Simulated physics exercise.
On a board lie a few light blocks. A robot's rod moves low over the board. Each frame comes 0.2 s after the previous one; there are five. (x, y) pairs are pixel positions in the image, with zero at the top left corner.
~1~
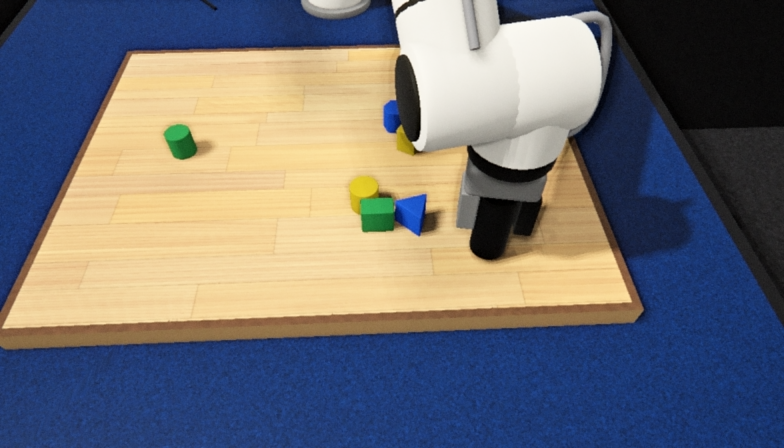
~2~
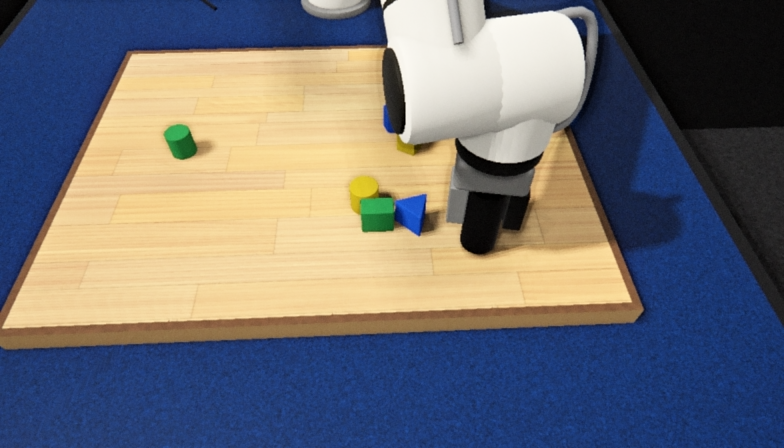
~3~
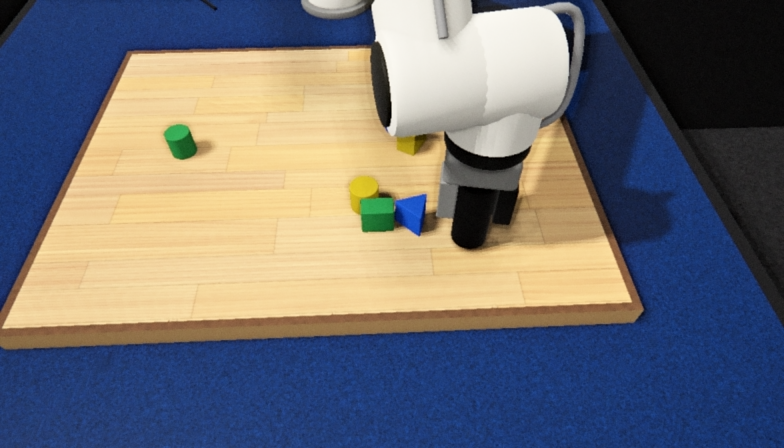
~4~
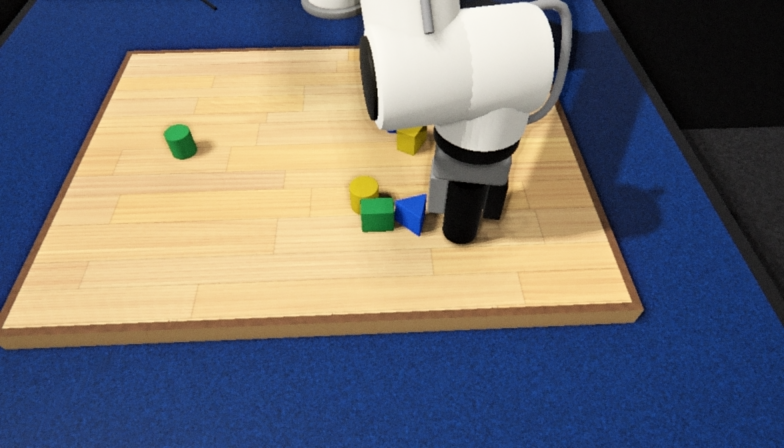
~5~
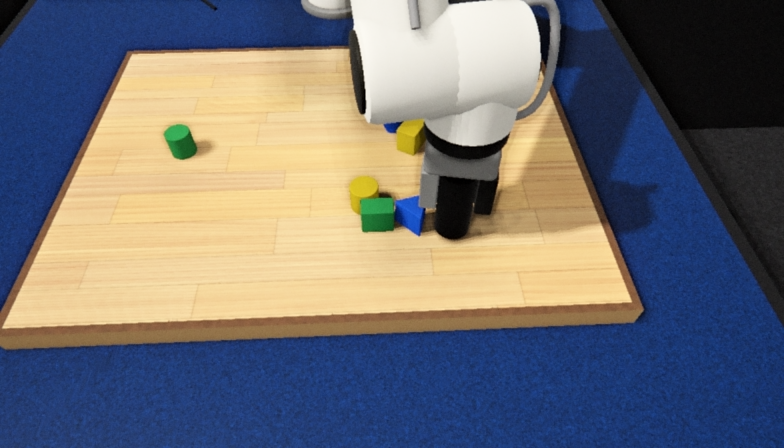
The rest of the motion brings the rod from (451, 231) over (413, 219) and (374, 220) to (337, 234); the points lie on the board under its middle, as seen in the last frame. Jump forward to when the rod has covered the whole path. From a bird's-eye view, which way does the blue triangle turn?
Answer: With the clock.
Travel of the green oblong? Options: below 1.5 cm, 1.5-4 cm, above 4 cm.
More than 4 cm.
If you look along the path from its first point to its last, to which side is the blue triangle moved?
To the right.
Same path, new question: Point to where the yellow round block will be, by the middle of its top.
It is going to be at (328, 178).
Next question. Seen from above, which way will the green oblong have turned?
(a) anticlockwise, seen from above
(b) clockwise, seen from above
The answer is a.
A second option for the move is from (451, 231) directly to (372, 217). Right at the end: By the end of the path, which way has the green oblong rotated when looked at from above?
Viewed from above: Anti-clockwise.
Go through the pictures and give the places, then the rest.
The first picture shows lower end of the rod (487, 246), tops of blocks, yellow round block (364, 186), green oblong (377, 205), blue triangle (414, 204).
The second picture shows rod (477, 241), blocks as before.
The third picture shows rod (468, 236), blocks as before.
The fourth picture shows rod (460, 231), blocks as before.
The fifth picture shows rod (451, 226), yellow round block (364, 186), green oblong (377, 205), blue triangle (414, 204).
On the path given first. One third of the way, rod (412, 214); yellow round block (356, 183); green oblong (365, 205), turned 35° anticlockwise; blue triangle (387, 193).
Two thirds of the way, rod (374, 215); yellow round block (329, 178); green oblong (336, 213), turned 50° anticlockwise; blue triangle (347, 192).
At the end, rod (336, 229); yellow round block (328, 178); green oblong (300, 229), turned 65° anticlockwise; blue triangle (322, 197), turned 40° clockwise.
